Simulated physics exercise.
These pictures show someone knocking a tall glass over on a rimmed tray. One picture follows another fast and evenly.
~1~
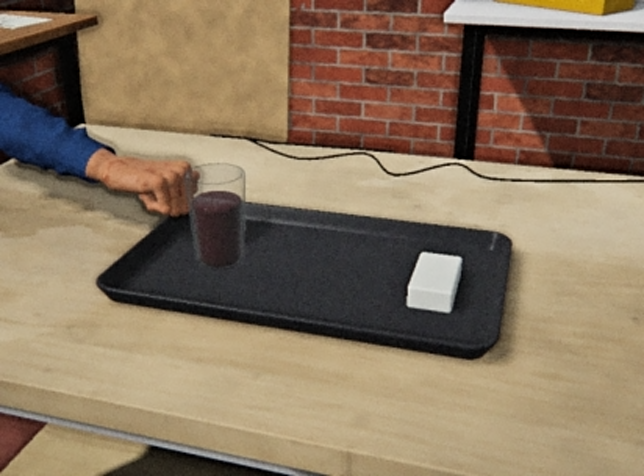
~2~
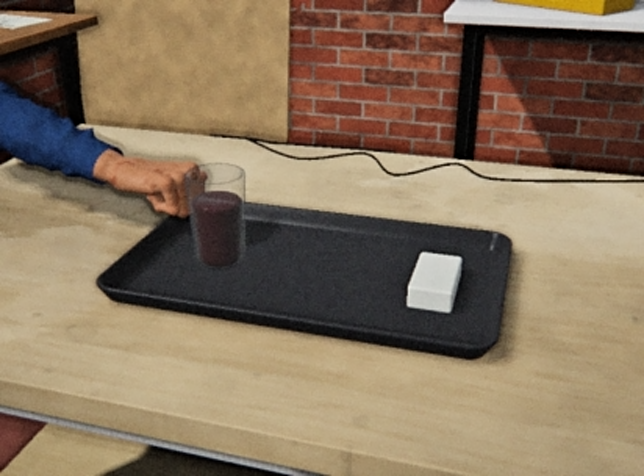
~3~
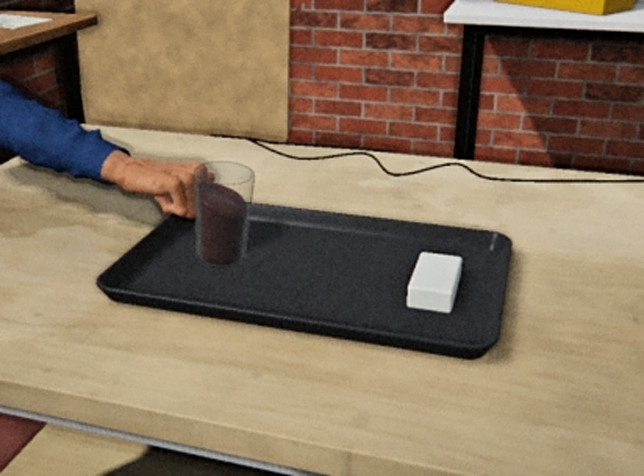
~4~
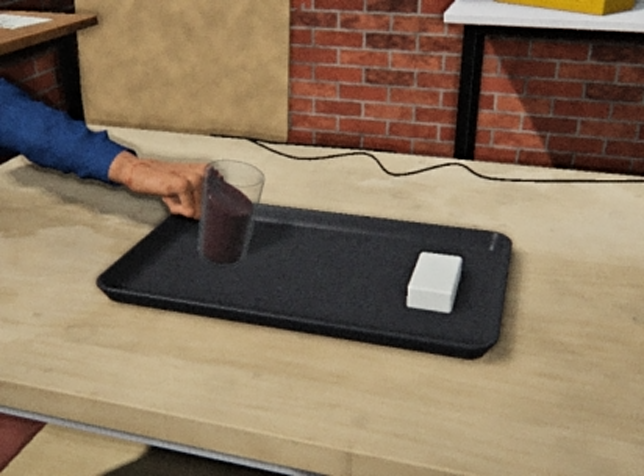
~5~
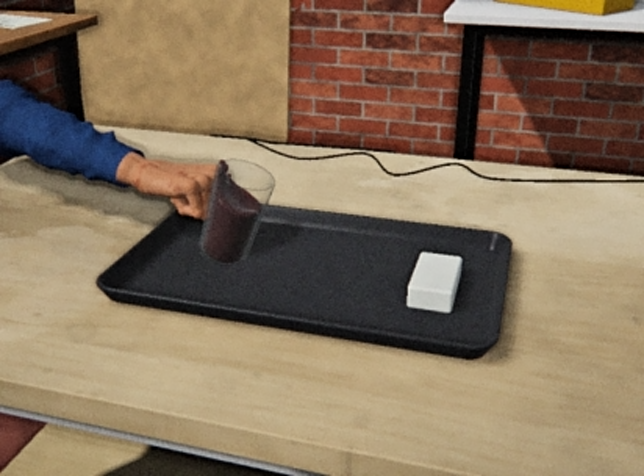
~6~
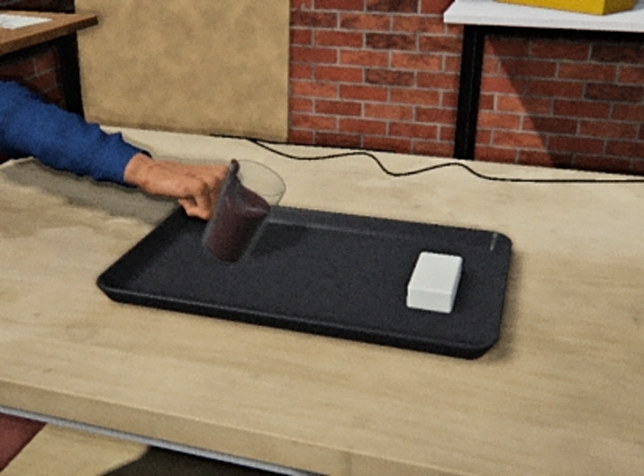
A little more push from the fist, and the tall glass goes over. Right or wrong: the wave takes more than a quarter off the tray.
Wrong.
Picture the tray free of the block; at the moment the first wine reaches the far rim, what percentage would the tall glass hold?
Around 45 percent.
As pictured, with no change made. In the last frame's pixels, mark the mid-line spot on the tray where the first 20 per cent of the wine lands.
Landing point: About (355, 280).
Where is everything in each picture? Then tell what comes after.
In the first frame, tilt 0°; right rim (241, 178); surface from (195, 196) to (241, 201); the tray's far rim is at (504, 285); a block is fixed to the tray further along.
In the second frame, tilt 0°; right rim (241, 178); surface from (195, 196) to (241, 201).
In the third frame, tilt 6°; right rim (251, 180); surface from (202, 182) to (243, 203).
In the fourth frame, tilt 12°; right rim (261, 183); surface from (210, 178) to (254, 210).
In the fifth frame, tilt 19°; right rim (272, 188); surface from (216, 193) to (263, 209).
In the sixth frame, tilt 26°; right rim (282, 193); surface from (219, 203) to (271, 209).
A moment on, the tall glass lies on its side and 96 per cent is in the glass, 2 on the tray and 1 above or beyond its rim.
Next, the tall glass lies on its side and 51 per cent is in the glass, 43 on the tray and 6 above or beyond its rim.
Then the tall glass lies on its side and 28 per cent is in the glass, 52 on the tray and 20 above or beyond its rim.
Later the tall glass lies on its side and 16 per cent is in the glass, 77 on the tray and 8 above or beyond its rim.
In the end 92 per cent is held by tray and glass, 8 is off the tray.
